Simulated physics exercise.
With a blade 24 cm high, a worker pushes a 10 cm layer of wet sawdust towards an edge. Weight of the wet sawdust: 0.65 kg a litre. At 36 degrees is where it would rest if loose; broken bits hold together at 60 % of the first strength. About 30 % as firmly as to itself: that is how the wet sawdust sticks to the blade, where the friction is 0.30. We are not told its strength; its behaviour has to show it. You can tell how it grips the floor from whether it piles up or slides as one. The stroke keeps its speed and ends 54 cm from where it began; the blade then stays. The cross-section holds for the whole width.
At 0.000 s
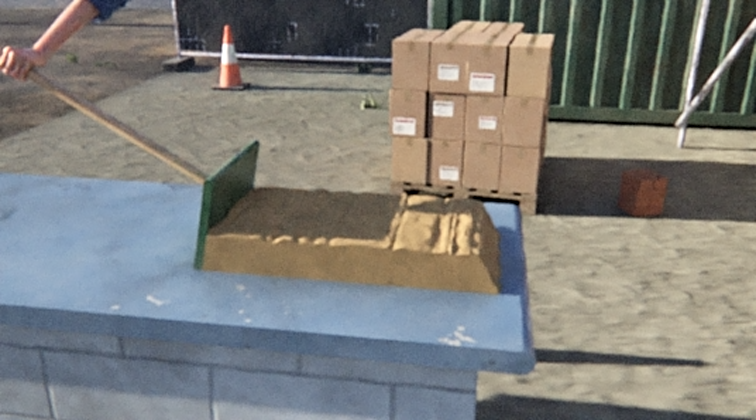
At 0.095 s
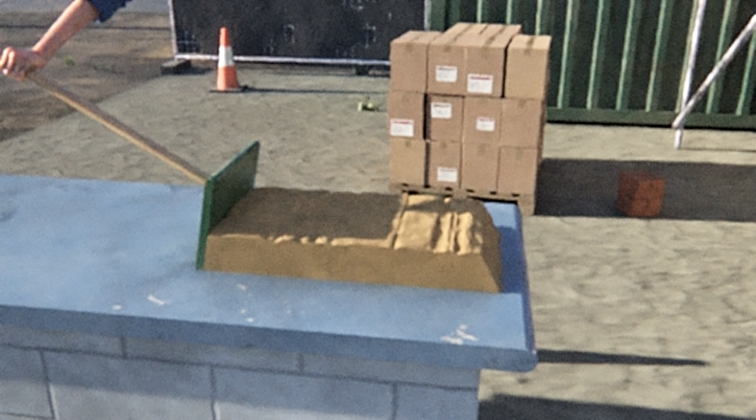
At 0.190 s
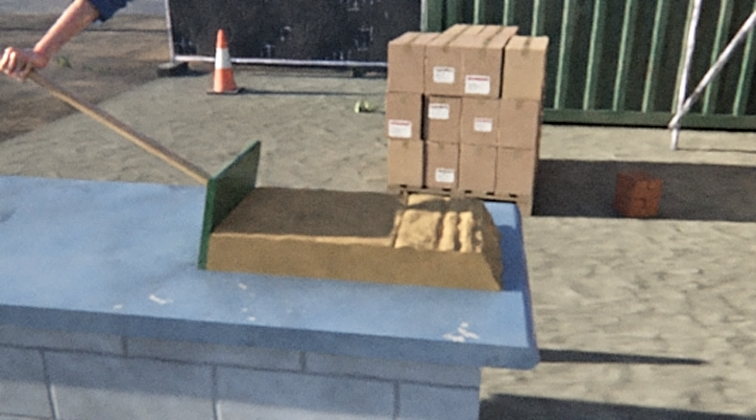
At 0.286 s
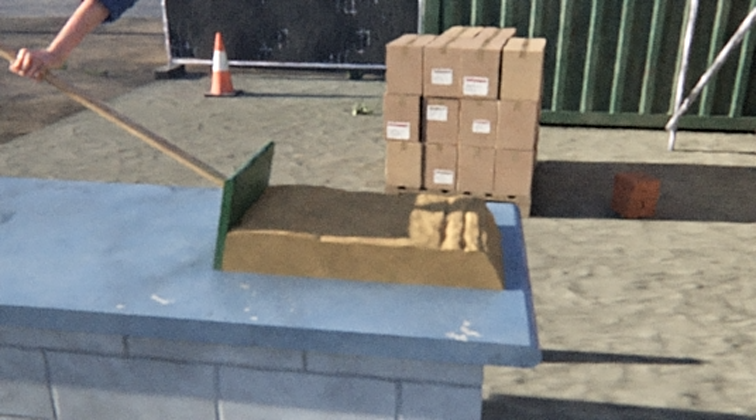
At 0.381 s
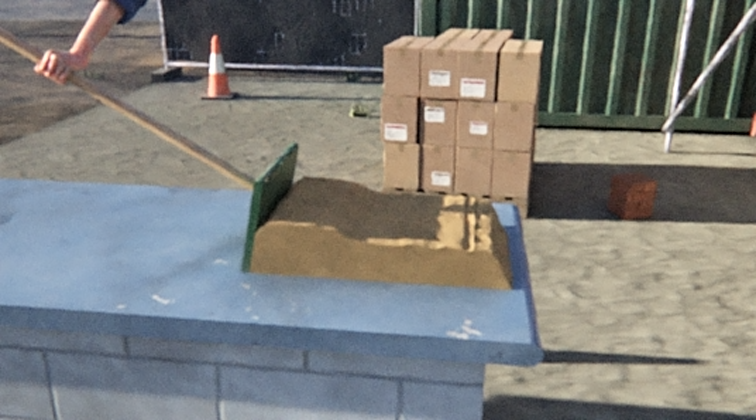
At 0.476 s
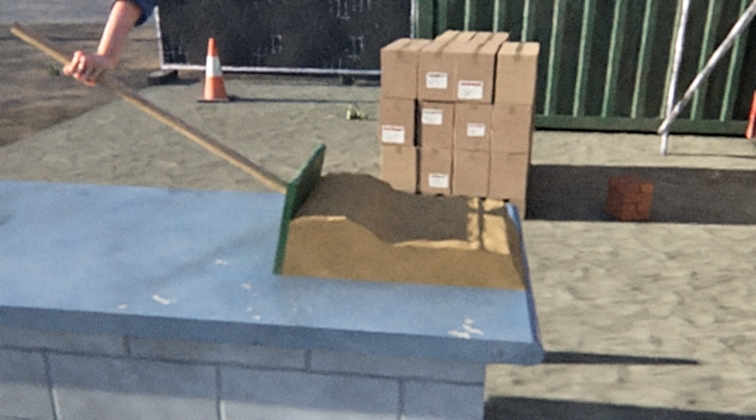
A green blade on a long wooden handle, held by a hand at the upper left, rests against a low brown layer on a blue-topped block wall, barely moving. Then it slides right, and the crumbly material bunches into a taller heap against it while the front end shifts slightly right.
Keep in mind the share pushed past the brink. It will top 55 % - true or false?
False.
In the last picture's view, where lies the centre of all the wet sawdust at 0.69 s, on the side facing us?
Roughly pixel (461, 265) on the near face.
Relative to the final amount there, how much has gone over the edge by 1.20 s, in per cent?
It comes to around 100 percent.
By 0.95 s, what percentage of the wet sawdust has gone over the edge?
Estimate: Near 30 in a hundred.
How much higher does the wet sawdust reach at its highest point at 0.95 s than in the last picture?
I'd put it at close to 0.0 cm.
By 0.69 s, 0 % has gone over the edge.
By 0.95 s, 28 % has gone over the edge.
By 1.20 s, 44 % has gone over the edge.
By 1.46 s, 45 % has gone over the edge.
By 1.99 s, at the end, 46 % has gone over the edge.
